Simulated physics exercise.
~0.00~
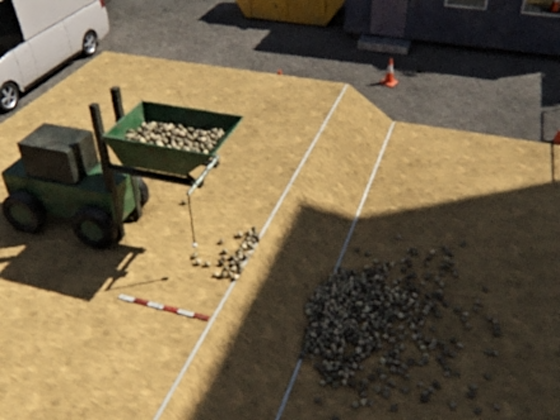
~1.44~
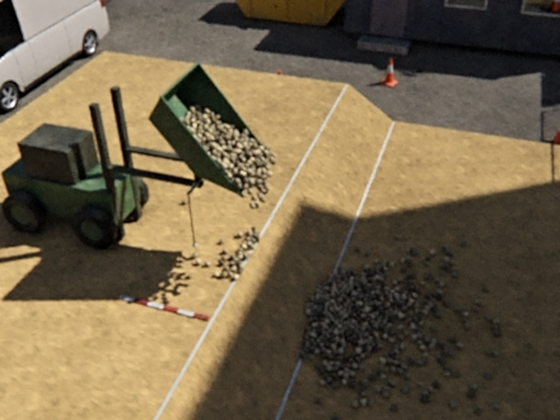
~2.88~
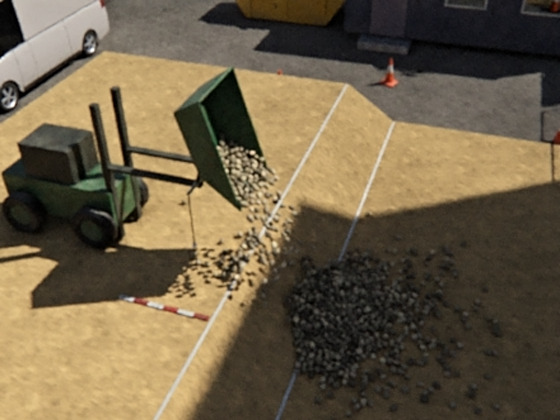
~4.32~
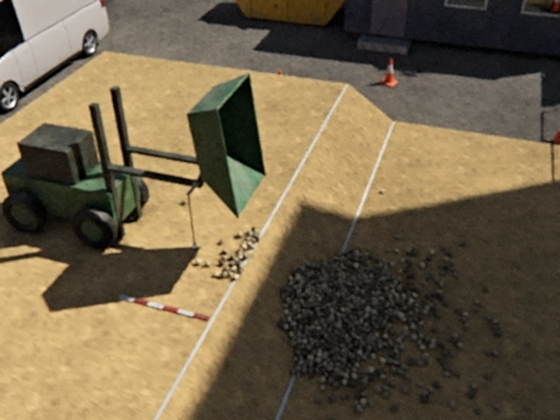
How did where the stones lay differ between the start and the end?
At the start, many of the stones were up in the green skip, with the others already scattered on the ground. By the end the skip was empty and the stones as a whole lay farther right and lower down, mostly in the dark heap.
